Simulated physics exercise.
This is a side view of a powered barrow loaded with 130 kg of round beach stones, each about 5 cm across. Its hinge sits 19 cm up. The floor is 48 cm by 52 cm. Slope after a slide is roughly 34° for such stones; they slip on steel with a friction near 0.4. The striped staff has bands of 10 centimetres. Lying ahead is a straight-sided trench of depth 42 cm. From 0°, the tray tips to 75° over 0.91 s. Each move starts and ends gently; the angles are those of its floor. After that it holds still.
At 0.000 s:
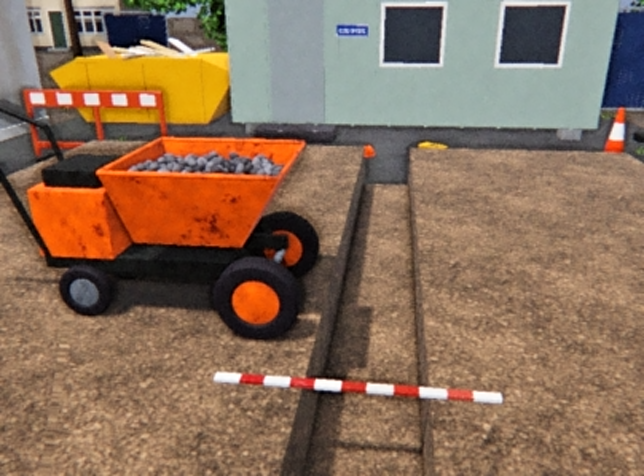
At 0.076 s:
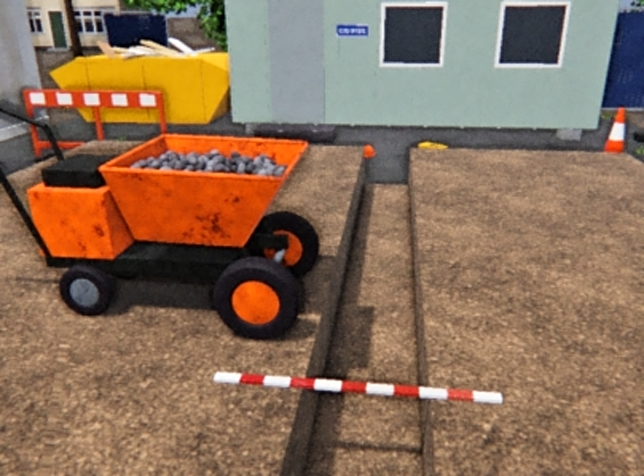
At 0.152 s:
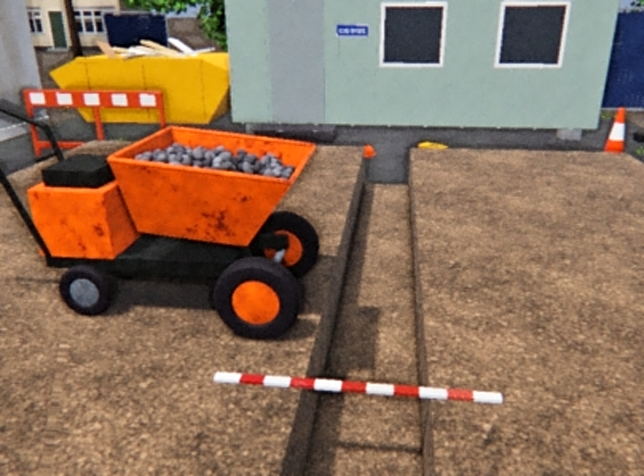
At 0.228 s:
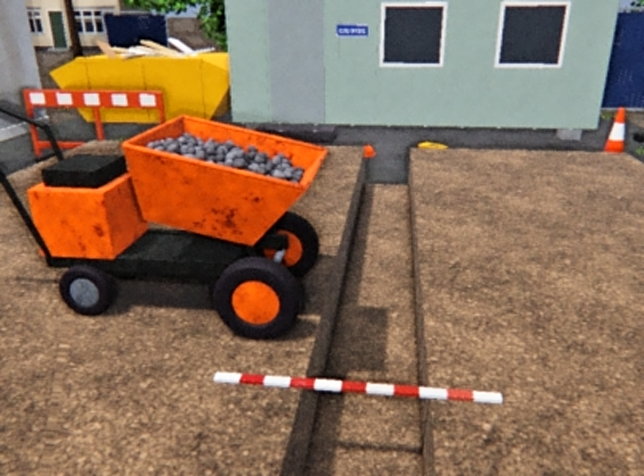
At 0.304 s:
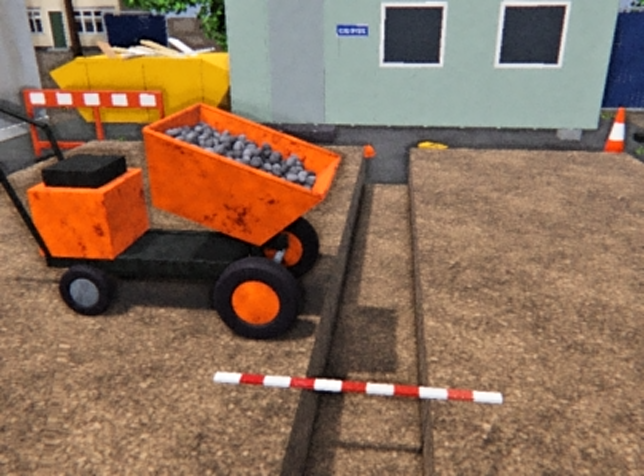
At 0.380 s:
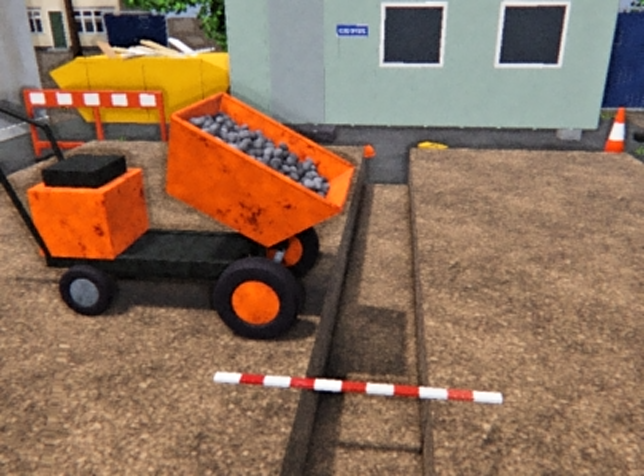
An orange powered barrow loaded with round grey stones stands on brown ground at the left, seen from the side and slightly above. To its right runs a straight-sided trench with a red-and-white striped staff across it, while a yellow skip, a barrier and a pale green building stand behind. The tray tilts steadily forward to the right, its stones riding with it, as the wheels and camera stay still.
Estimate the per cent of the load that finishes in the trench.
Roughly 42 percent.
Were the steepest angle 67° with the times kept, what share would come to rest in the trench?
In that case around 40 percent.
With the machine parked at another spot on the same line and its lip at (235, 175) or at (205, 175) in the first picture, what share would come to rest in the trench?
Around 85% for the first place and 100% for the second.
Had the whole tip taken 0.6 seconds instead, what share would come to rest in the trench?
30 per cent.
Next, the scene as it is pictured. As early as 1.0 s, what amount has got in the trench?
By then, around 10 percent.
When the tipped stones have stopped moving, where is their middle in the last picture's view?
Around (446, 312).
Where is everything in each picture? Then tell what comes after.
In the first picture, lip at (278, 179), floor tilted 0°, highest stones at (209, 161).
In the second picture, lip at (281, 180), floor tilted 1°, highest stones at (203, 159); the stones move at 0.3 m/s on average.
In the third picture, lip at (291, 183), floor tilted 6°, highest stones at (191, 154); the stones move at 0.6 m/s on average.
In the fourth picture, lip at (306, 188), floor tilted 12°, highest stones at (186, 143); the stones move at 0.8 m/s on average.
In the fifth picture, lip at (323, 197), floor tilted 20°, highest stones at (198, 131); the stones move at 1.0 m/s on average.
In the sixth picture, lip at (341, 210), floor tilted 28°, highest stones at (216, 121); the stones move at 1.1 m/s on average.
After 0.7 s the floor is at 63°; 100 % in the tray; the foremost stones are at (380, 238).
After 1.0 s the floor is at 75°; 57 % in the tray, 10 % in the trench, 33 % past the trench; the foremost stones are at (499, 320).
After 1.4 s the floor is at 75°; 21 % in the tray, 22 % in the trench, 57 % past the trench; the foremost stones are past the picture's edge.
After 3.3 s the floor is at 75°; 0 % in the tray, 42 % in the trench, 58 % past the trench; the foremost stones are past the picture's edge.
